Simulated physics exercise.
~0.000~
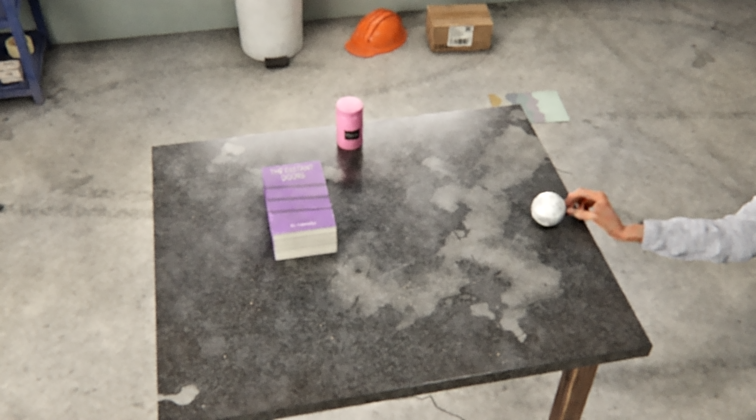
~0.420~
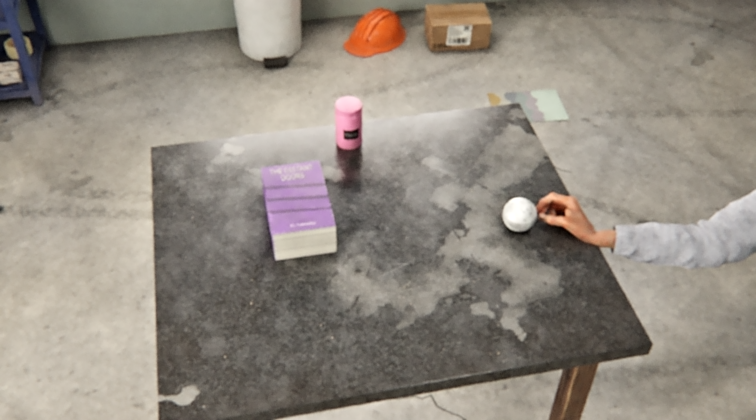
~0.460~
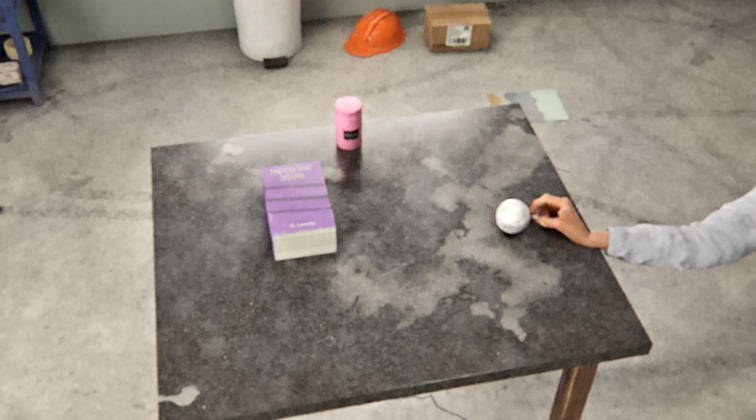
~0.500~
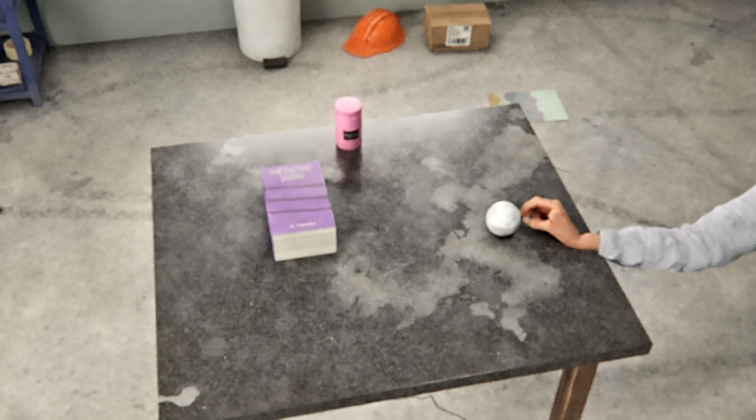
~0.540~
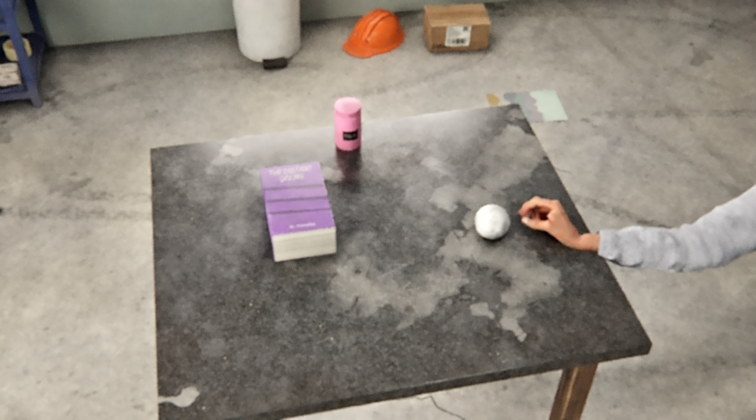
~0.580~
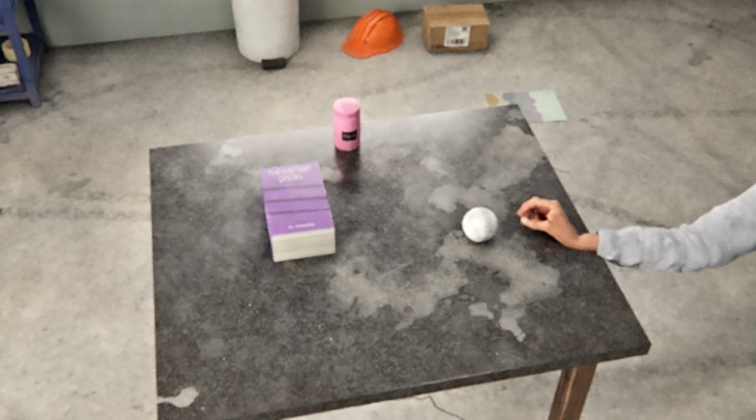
At first, a hand in a grey sleeve touches a white ball near the right edge of a dark table, with a purple book and a pink container farther left. The hand pushes the ball a short way left, then stays back as the ball rolls slightly farther, leaving a gap.
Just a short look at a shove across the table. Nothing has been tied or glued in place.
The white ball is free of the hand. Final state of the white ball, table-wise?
Off.
After 0.98 s, white ball rolled well along near (371, 251).
After 1.68 s, white ball rolled well along near (182, 297).
After 2.08 s, white ball now off the table.
By the end (2.4 s), off the table, white ball.
